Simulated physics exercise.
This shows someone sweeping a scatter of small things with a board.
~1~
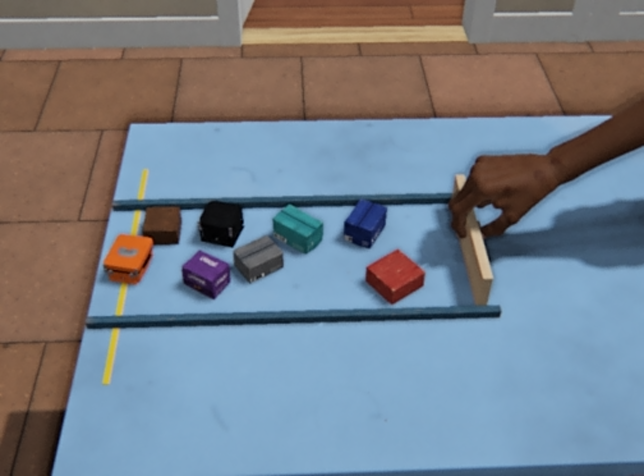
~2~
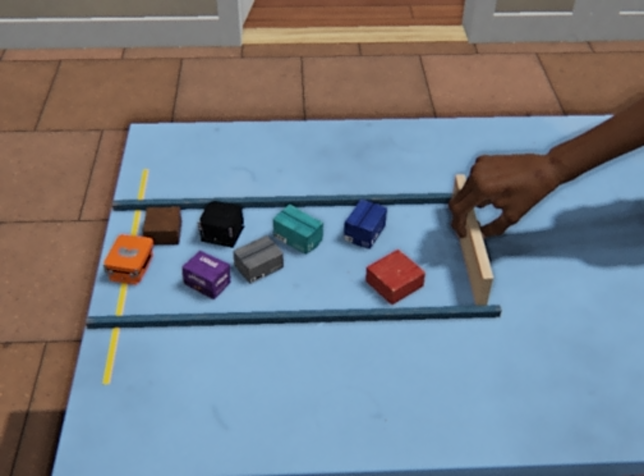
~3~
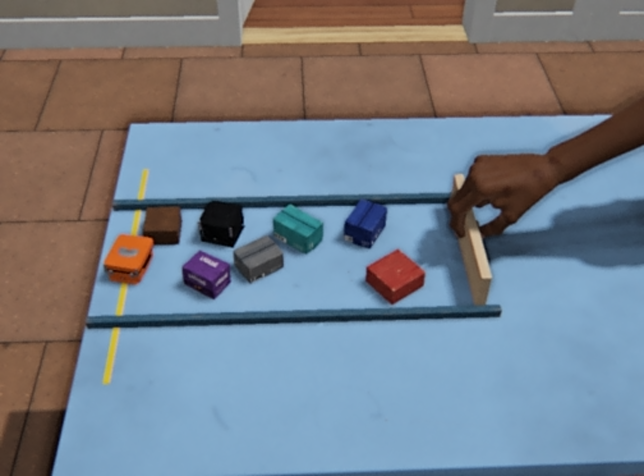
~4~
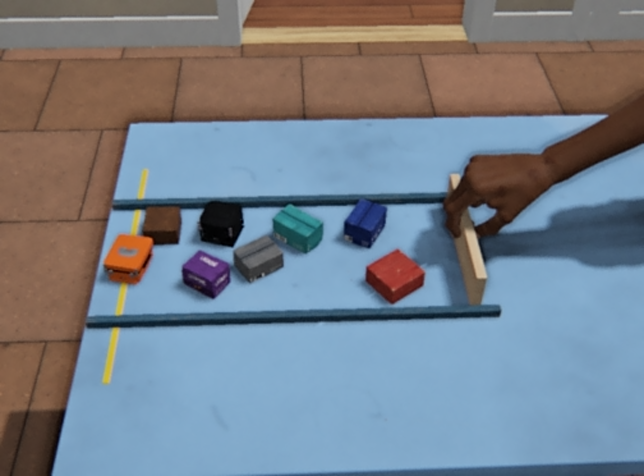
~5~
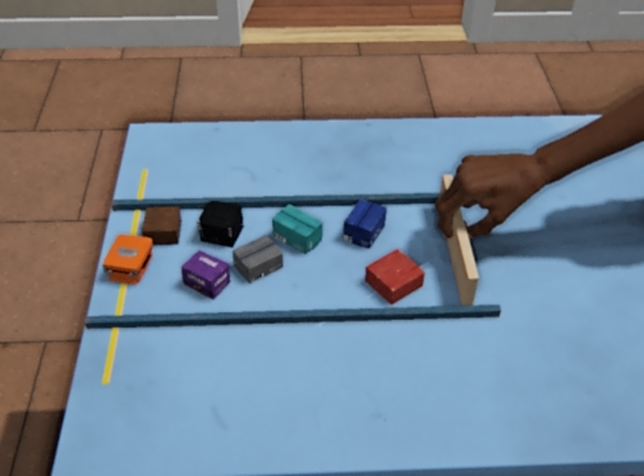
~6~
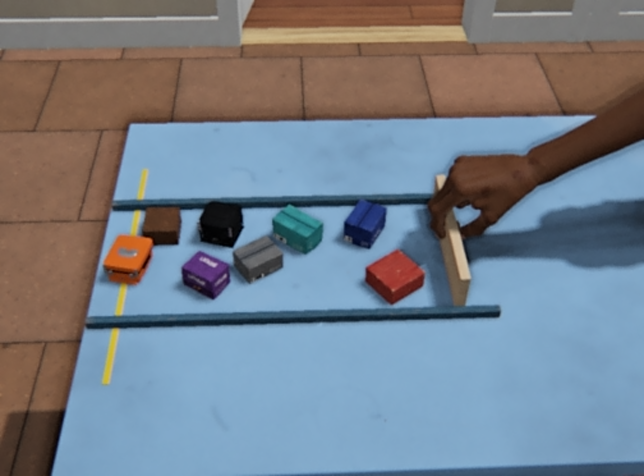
At first, a hand holds a wooden board upright at the right end of a lane between two dark rails, with eight small colored boxes scattered to its left. The hand then slides the board slightly left, nearer the red and blue boxes, while the boxes show no clear movement.
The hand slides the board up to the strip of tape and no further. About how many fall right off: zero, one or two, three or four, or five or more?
Here the number that fall off is five or more.
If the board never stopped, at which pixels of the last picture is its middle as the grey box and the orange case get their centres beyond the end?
About (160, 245), and (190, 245) for the other.
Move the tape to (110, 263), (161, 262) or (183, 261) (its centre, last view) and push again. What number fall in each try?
Try by try, 8, 3 and 2.
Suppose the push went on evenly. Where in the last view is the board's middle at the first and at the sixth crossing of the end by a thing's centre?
Near (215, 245) and (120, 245).
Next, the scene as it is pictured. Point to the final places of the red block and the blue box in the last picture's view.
About (101, 274), and the other about (115, 234).
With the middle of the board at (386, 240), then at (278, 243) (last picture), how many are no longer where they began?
The counts are 2 and 6.
A little later, none off yet; orange case at rest near (130, 260); brown block at rest near (162, 226); purple box at rest near (206, 275).
Next, none off yet; orange case at rest near (130, 260); brown block moving near (152, 226); purple box shifted about its own width near (173, 287).
Later still, one off so far; orange case tilted well over near (79, 271); brown block dropping near (101, 399); purple box shifted about its own width near (150, 300).
When it is over, the number that fall off is five or more; down, turquoise box, grey box, black case, brown block and orange case.
